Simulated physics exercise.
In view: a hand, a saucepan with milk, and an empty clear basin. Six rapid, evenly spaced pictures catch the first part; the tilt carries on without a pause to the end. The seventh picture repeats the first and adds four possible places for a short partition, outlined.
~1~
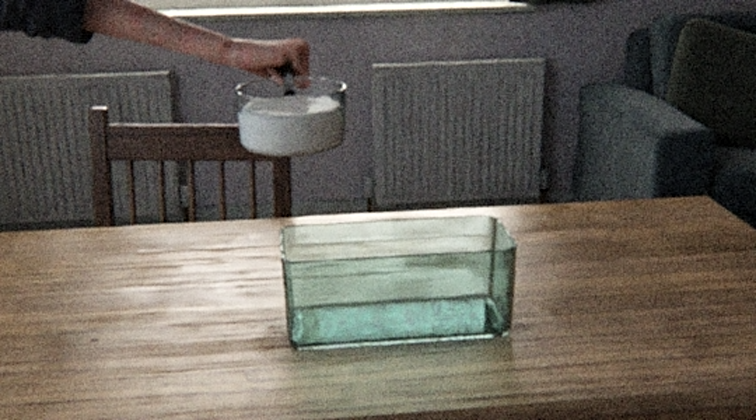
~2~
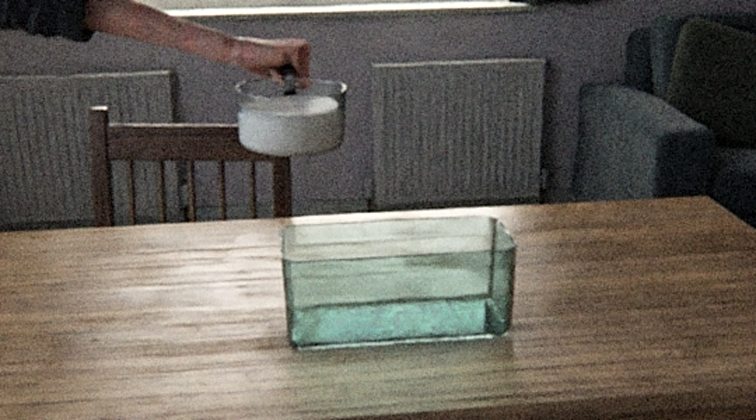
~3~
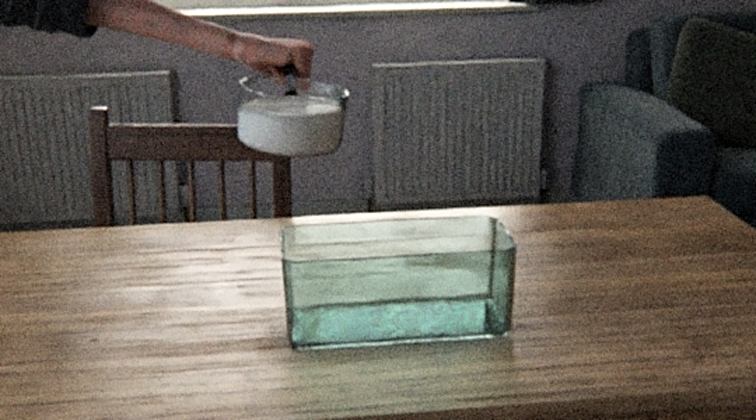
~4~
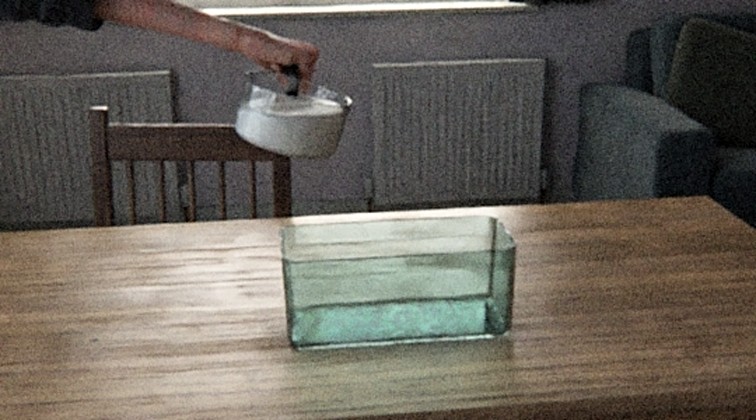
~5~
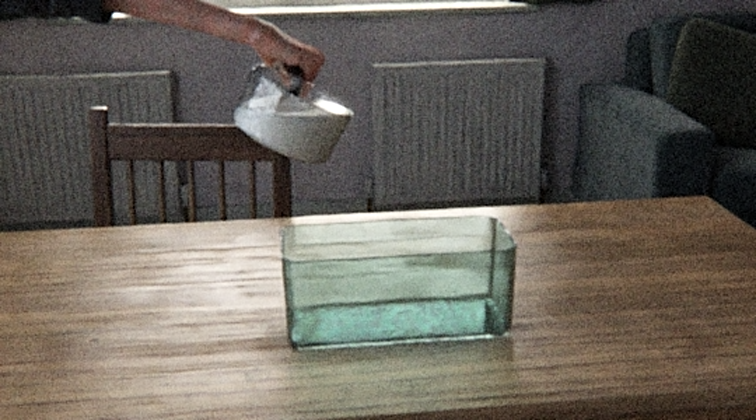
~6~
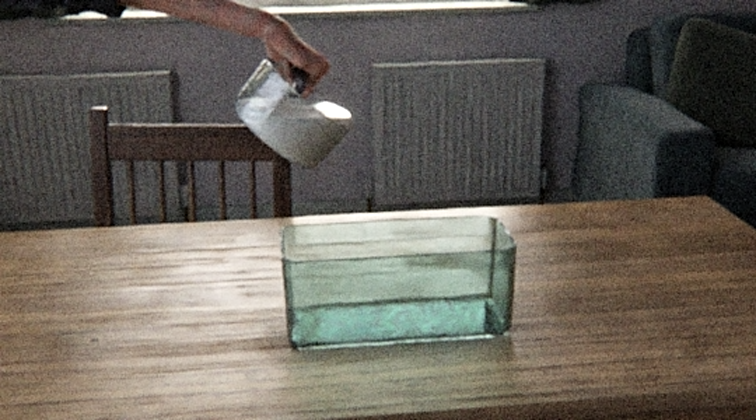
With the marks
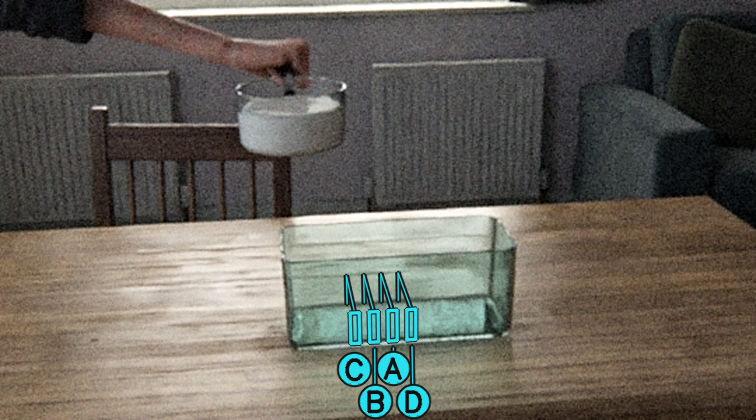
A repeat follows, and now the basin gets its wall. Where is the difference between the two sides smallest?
It is A.
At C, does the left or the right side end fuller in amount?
More ends on the right.
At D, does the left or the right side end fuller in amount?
The left one.
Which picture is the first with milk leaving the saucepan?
Picture 6.
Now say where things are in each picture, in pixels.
Upright, lip at (342, 85); basin from (288, 347) to (511, 332); nothing has left yet, in the first frame.
Upright, lip at (343, 87); nothing has left yet, in the second frame.
Tipped about 7°, lip at (346, 92); nothing has left yet, in the third frame.
Tipped about 16°, lip at (349, 100); nothing has left yet, in the fourth frame.
Tipped about 28°, lip at (350, 112); nothing has left yet, in the fifth frame.
Tipped about 41°, lip at (349, 125); milk is over the lip, down to (349, 125), in the sixth frame.
On the marked copy, A at (393, 347); B at (374, 348); C at (355, 350); D at (412, 346).
If A is chosen, about 47 % ends left of the wall and 51 % right of it.
If B is chosen, about 28 % ends left of the wall and 70 % right of it.
If C is chosen, about 9 % ends left of the wall and 89 % right of it.
If D is chosen, about 76 % ends left of the wall and 21 % right of it; 3 % is lost outside.
